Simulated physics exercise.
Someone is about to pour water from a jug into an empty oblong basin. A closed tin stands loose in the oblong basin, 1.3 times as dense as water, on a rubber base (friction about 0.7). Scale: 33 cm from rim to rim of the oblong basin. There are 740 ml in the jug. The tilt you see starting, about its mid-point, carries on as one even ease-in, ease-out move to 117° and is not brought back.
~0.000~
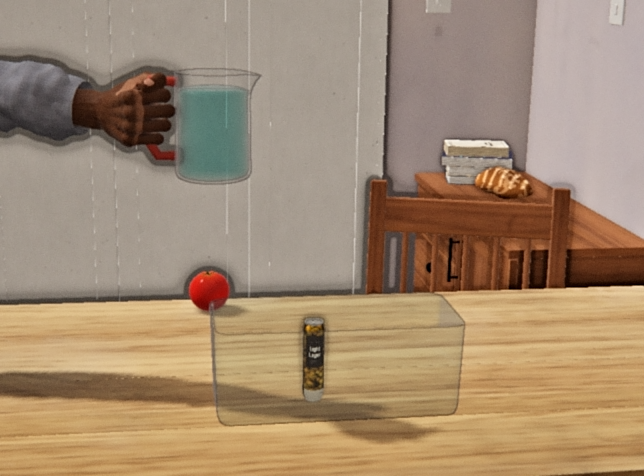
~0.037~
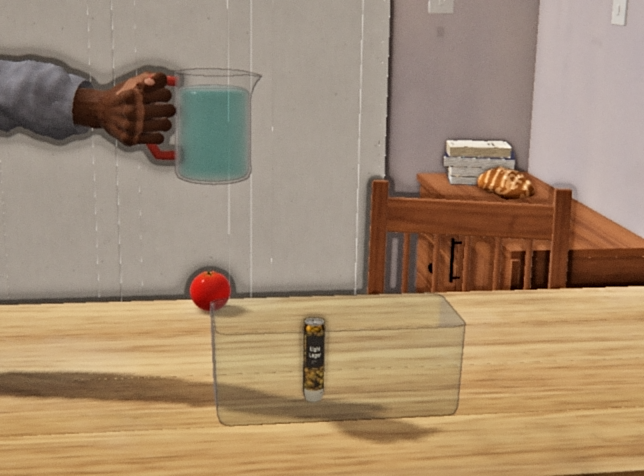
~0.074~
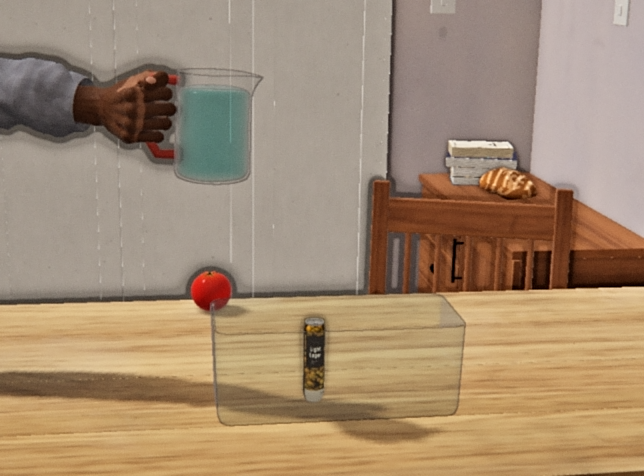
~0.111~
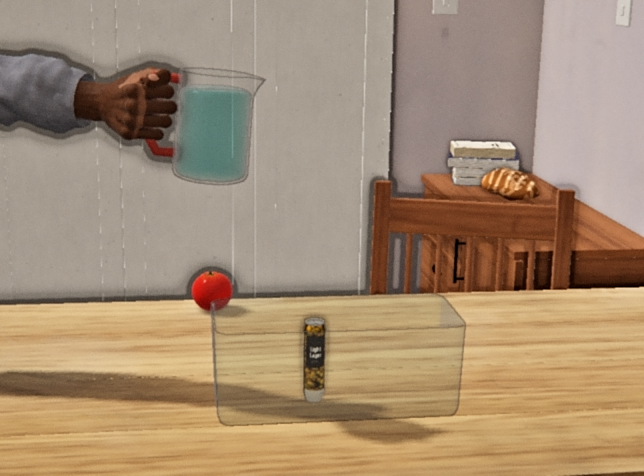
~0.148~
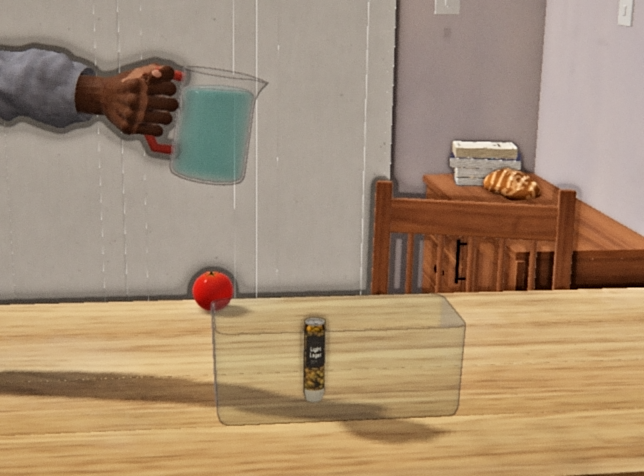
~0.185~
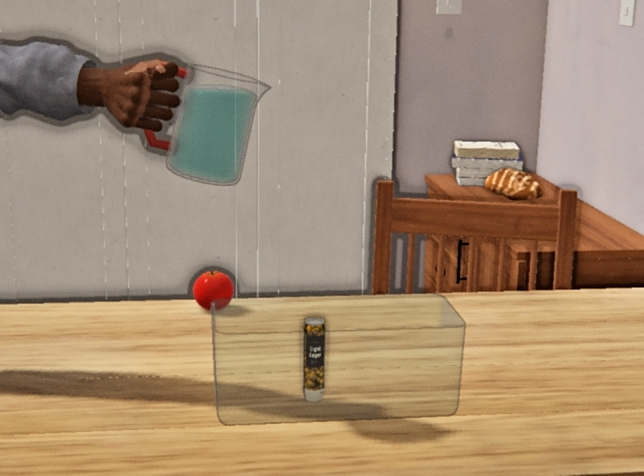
The clip shows a hand holding a clear jug of blue-green liquid by its red handle above a transparent basin containing an upright cylindrical container, beside a red apple on a wooden table; the hand gradually tilts the jug slightly rightward.
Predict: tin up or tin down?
It stays up.
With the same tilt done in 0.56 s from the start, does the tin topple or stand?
Then it keeps standing.
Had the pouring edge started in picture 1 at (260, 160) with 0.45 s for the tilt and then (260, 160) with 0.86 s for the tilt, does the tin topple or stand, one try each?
First it topples; then it goes over.
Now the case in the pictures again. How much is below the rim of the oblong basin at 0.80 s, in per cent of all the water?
About 38 per cent.
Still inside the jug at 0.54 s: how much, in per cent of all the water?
About 80 per cent.
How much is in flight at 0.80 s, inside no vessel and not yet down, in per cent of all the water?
Some 40 per cent.
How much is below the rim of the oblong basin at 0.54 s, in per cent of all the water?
Near 0 in a hundred.
By 0.54 s the tilt is 81° and 81 per cent is still to pour; the tin stands where it began.
By 0.80 s the tilt is 115° and 23 per cent is still to pour; the tin stands where it began.
By 1.07 s the tilt is 117° and 1 per cent is still to pour; the tin stands where it began.
By 1.36 s the tilt is 117° and 0 per cent is still to pour; the tin stands where it began.
At rest the tin stands where it began.
